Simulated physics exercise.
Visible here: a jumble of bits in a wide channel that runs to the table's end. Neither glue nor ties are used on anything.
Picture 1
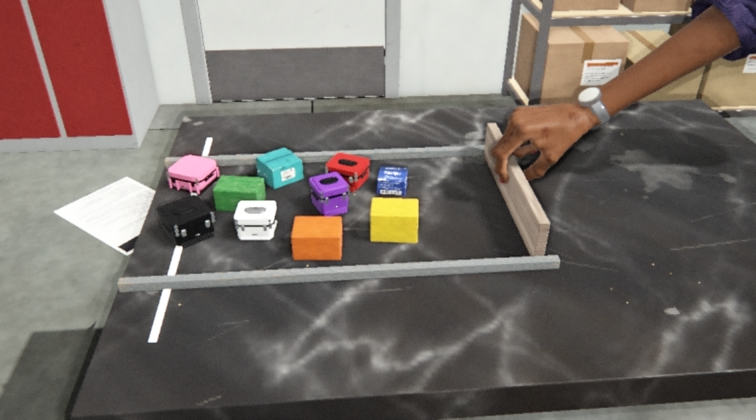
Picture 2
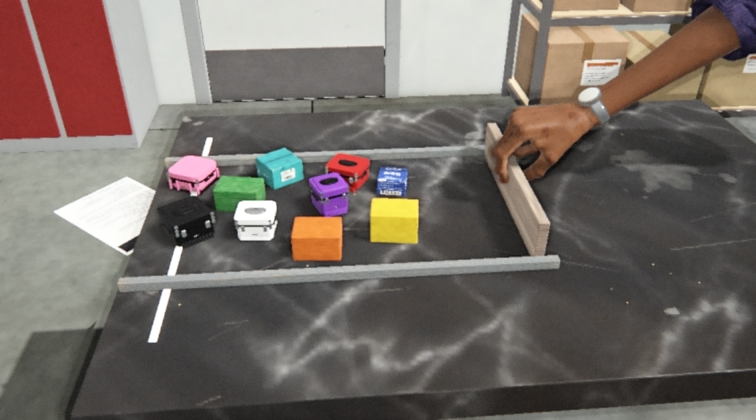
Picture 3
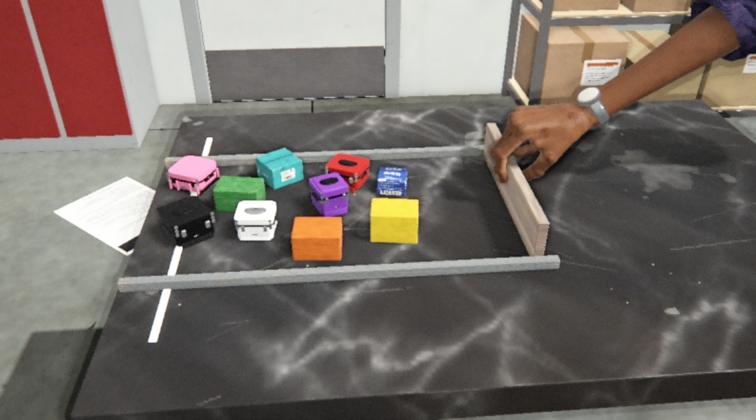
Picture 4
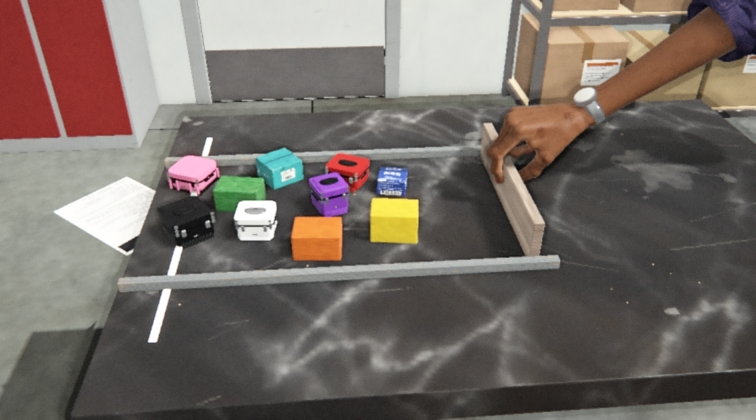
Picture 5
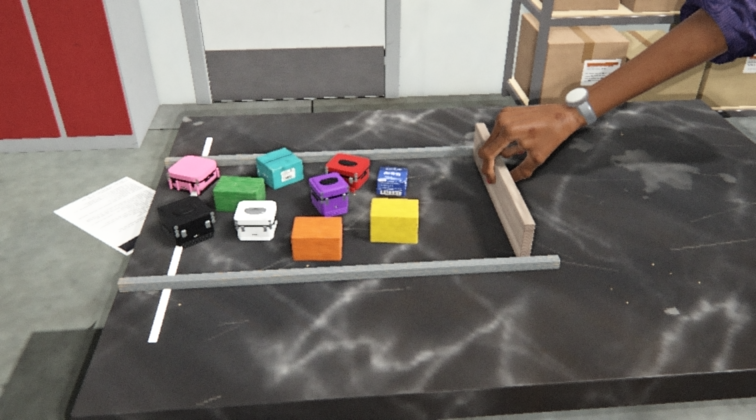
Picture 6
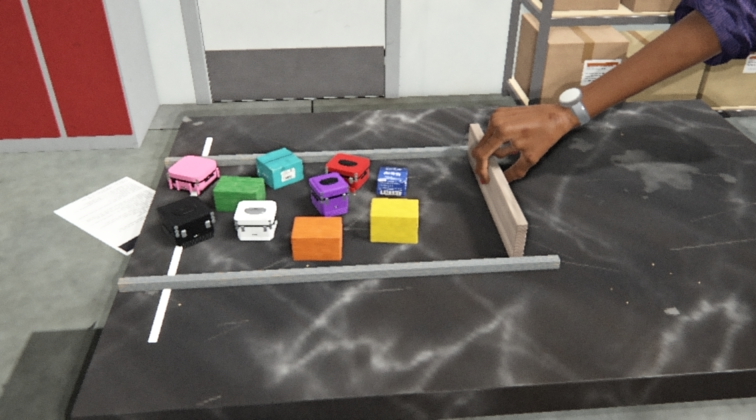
A hand with a wristwatch, reaching in from the right, grips a wooden board standing on edge across a channel on a dark marbled table, seen from above at an angle. Between two grey rails sit small cases and blocks, pink, black and green at left, teal, white, purple, red and orange mid-channel, blue and yellow nearer the board. The board, still at first, slides slightly left, touching nothing, while the camera stays still.
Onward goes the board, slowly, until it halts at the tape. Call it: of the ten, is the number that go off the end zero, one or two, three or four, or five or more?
Five or more go off.
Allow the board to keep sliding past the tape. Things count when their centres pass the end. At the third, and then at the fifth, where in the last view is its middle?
At (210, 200) for the third, at (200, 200) for the fifth.
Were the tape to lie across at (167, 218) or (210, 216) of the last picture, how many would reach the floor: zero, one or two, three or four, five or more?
For each place: At least five; just one or two.
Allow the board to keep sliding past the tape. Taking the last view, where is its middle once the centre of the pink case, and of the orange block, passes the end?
The middle is at (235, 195) when it's the pink case, and at (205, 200) when it's the orange block.
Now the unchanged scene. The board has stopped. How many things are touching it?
In contact: 4.
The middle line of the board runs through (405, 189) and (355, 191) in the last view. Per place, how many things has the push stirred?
By then 2, and later 6.
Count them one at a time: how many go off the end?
Exactly 6.
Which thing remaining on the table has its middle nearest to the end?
The yellow block.
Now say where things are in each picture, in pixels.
Pink case (194, 175); black case (187, 221); green block (240, 194); board (512, 185); tape (187, 217), in the first picture.
Black case (187, 222); red case (348, 173), in the second picture.
Green block (240, 194); purple case (329, 194), in the third picture.
Pink case (194, 176); yellow block (394, 221), in the fourth picture.
Black case (187, 222); board (499, 185), in the fifth picture.
Pink case (194, 176); black case (187, 222); green block (240, 194); board (493, 185); tape (187, 217), in the sixth picture.
Early on, none off yet; pink case at rest near (194, 176); black case at rest near (187, 222); green block at rest near (240, 194).
Finally, the number that fall off is five or more; lost, orange block, turquoise box, white case, green block, black case and pink case.
